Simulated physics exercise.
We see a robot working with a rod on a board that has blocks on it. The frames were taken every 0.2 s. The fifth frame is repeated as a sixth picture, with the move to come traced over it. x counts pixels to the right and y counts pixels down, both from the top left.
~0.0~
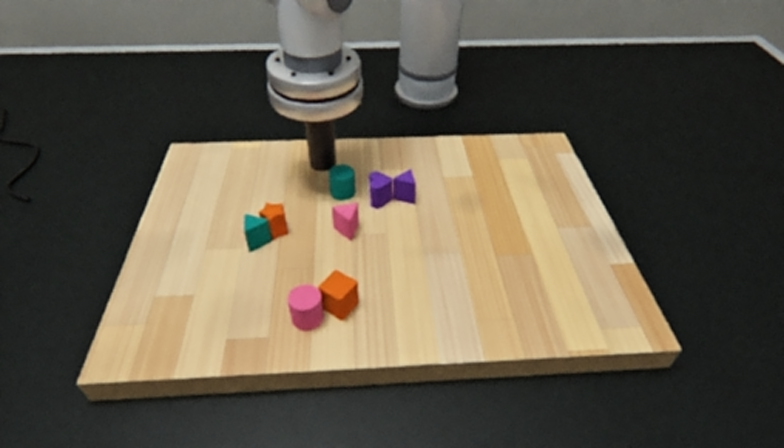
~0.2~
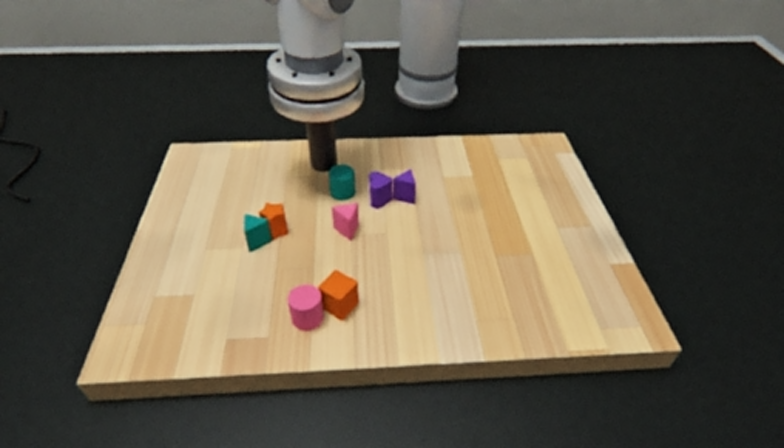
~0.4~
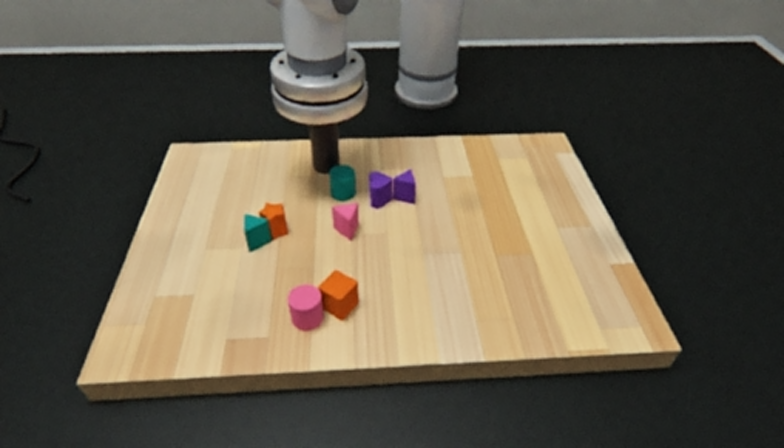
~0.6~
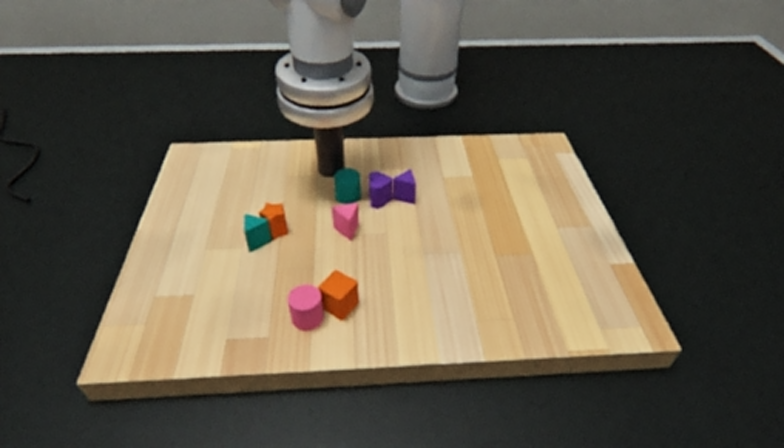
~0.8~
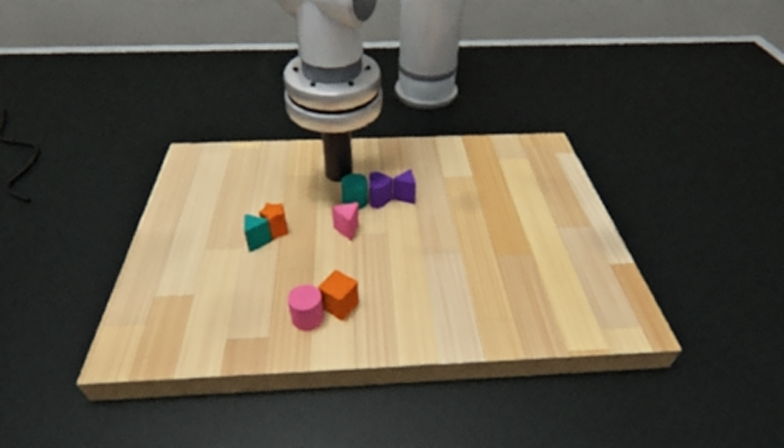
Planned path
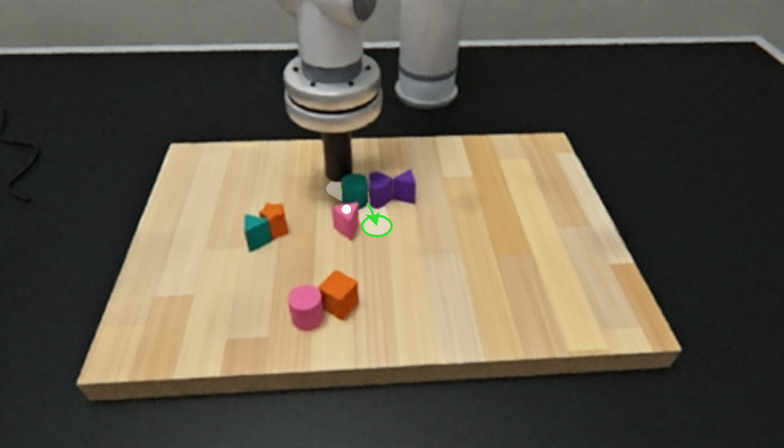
The footage shows a robot arm holding a dark rod over a wooden board of colored blocks; after barely moving at first, the rod nudges the turquoise circular block a short way right and slightly downward, toward the purple blocks.
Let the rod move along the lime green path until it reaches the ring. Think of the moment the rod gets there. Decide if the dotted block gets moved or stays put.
The block you're asking about stays where it is.
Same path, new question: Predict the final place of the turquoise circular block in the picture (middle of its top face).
I think it will end close to (386, 224).
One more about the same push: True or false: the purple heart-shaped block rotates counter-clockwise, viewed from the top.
The statement is true.
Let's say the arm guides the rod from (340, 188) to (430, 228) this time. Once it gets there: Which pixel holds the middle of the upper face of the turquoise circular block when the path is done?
The answer is (391, 212).
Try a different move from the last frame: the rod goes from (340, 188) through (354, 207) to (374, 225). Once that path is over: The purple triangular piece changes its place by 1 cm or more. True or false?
That claim is false.
The drawn path runs from (340, 188) by way of (357, 198) and (371, 210) to (377, 226); the dot is on the pink triangular piece.
What follows on the original path. One third of the way, rod (358, 184); turquoise circular block (369, 193); purple heart-shaped block (384, 182), turned 35° anticlockwise.
Two thirds of the way, rod (371, 195); turquoise circular block (379, 207); purple heart-shaped block (399, 187), turned 80° anticlockwise; purple triangular piece (415, 176).
At the end, rod (377, 211); pink triangular piece not moved; turquoise circular block (386, 224); purple heart-shaped block (400, 189), turned 110° anticlockwise; purple triangular piece (415, 176).
